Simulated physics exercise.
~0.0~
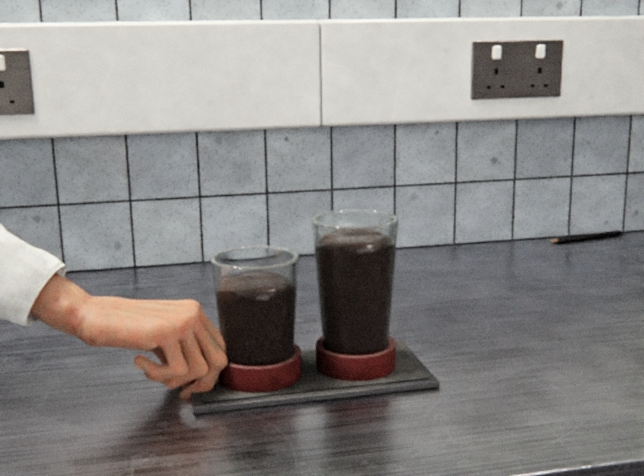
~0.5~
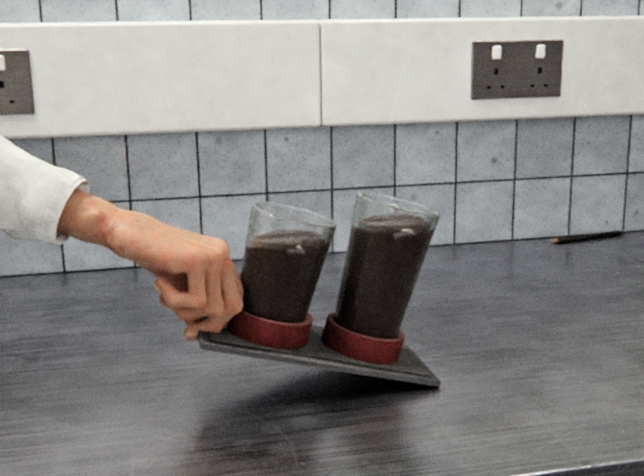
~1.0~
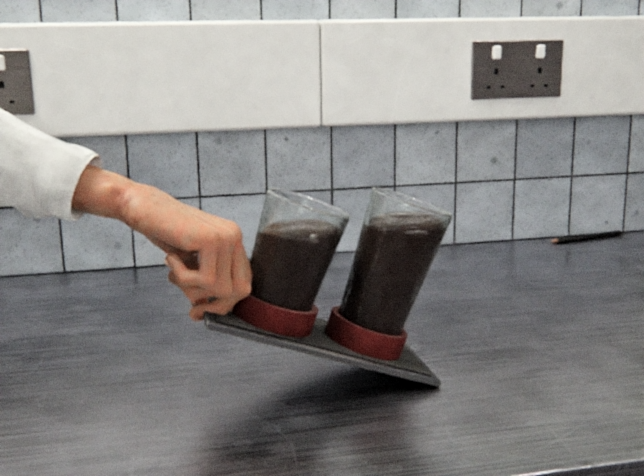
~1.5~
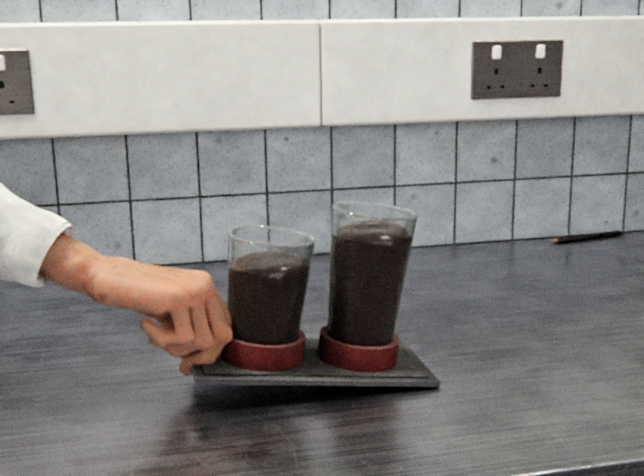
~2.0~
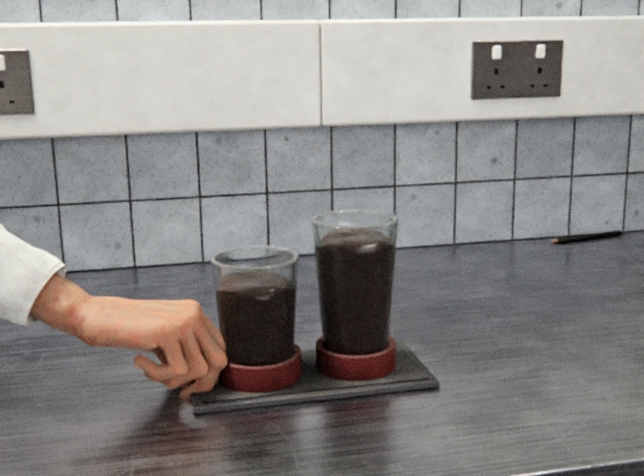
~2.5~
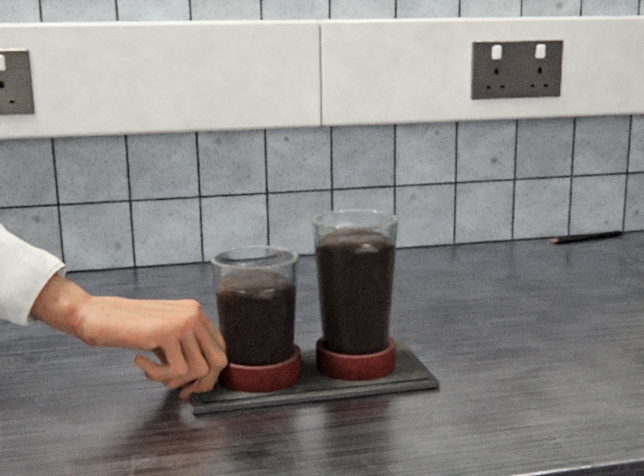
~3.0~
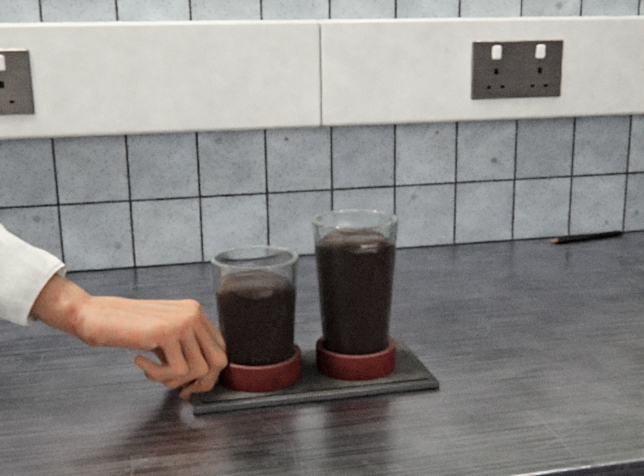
A hand lifts the left end of a dark tray holding two glasses of dark liquid in red holders, tilting them to the right, then lowers it back to the countertop, where both glasses stand upright and the hand stays at the tray's left end.
